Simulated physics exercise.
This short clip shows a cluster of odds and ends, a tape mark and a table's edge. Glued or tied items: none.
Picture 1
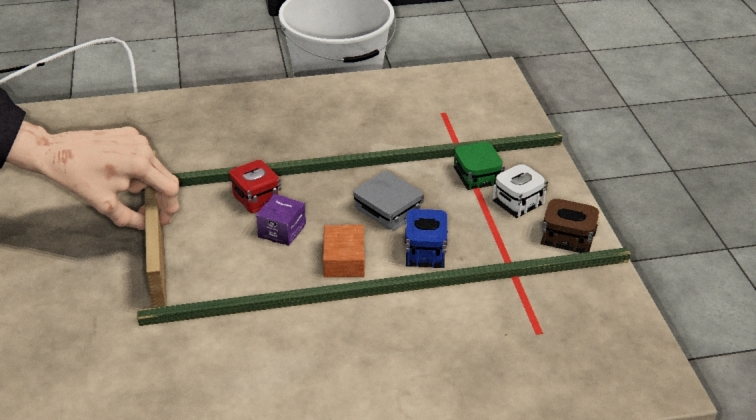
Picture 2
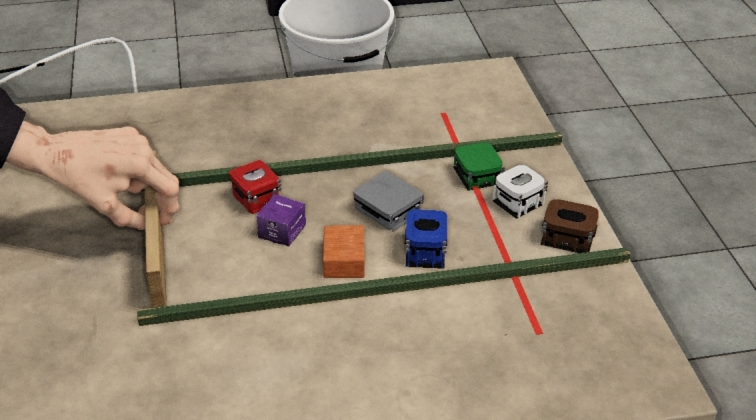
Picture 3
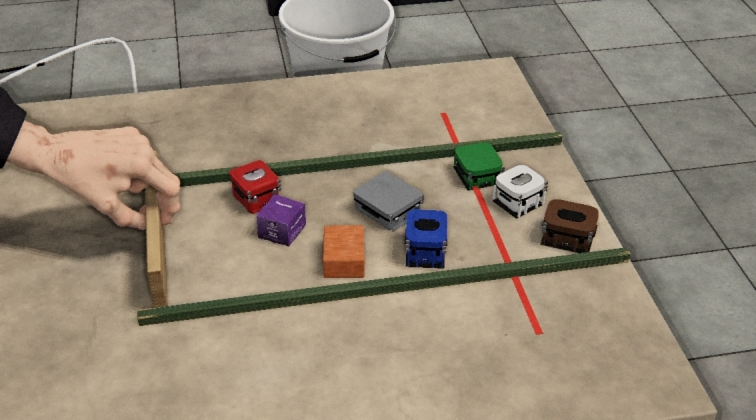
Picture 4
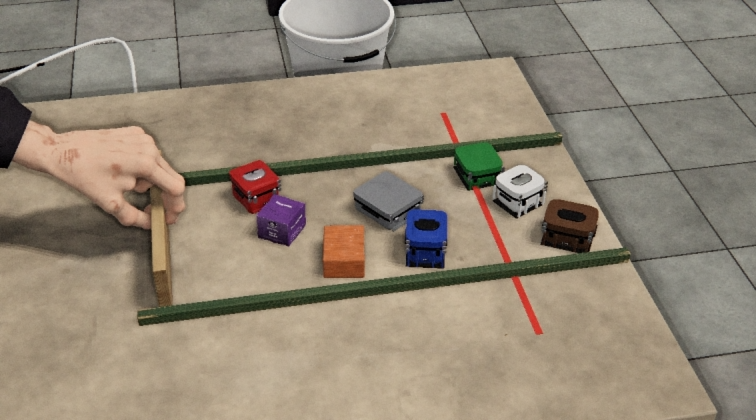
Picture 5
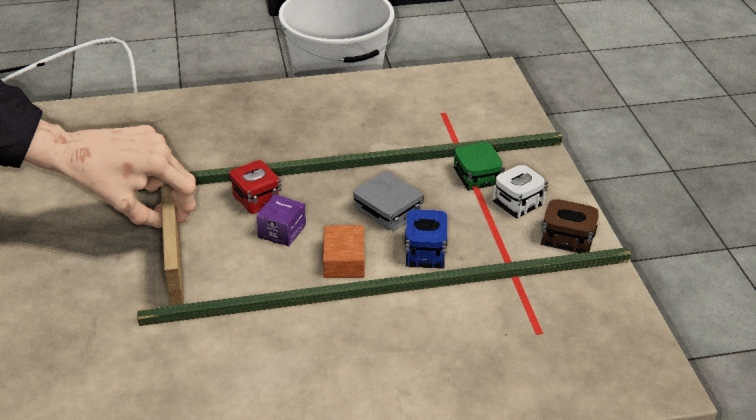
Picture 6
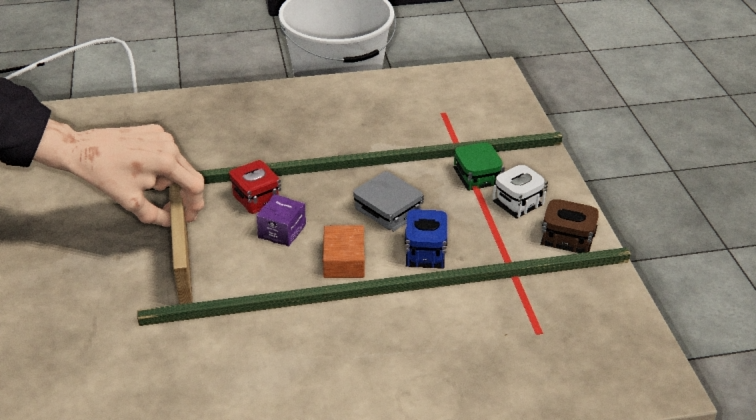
A hand sliding a wooden board slightly right between green rails, while the colourful cases and boxes ahead of it stay still.
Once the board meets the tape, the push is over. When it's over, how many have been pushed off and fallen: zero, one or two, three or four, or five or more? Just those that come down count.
Overboard: Nil.
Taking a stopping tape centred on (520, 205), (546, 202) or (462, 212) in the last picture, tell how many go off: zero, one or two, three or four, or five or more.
Just one or two; more than four; zero.
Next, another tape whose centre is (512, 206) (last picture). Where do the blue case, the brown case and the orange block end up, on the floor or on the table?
Note: Blue case remains; brown case drops down; orange block remains.
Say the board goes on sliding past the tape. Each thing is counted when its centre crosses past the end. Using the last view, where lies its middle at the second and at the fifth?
First roughly (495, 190), later roughly (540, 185).
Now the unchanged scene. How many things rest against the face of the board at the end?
The answer is 3.
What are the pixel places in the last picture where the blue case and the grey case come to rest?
I'd put one close to (556, 221) and the other close to (539, 190).
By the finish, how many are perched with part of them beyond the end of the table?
It would come to 2.
Early on, none off yet; brown case at rest near (570, 227); white case at rest near (519, 191); green case at rest near (478, 166).
Finally, the number that fall off is zero.
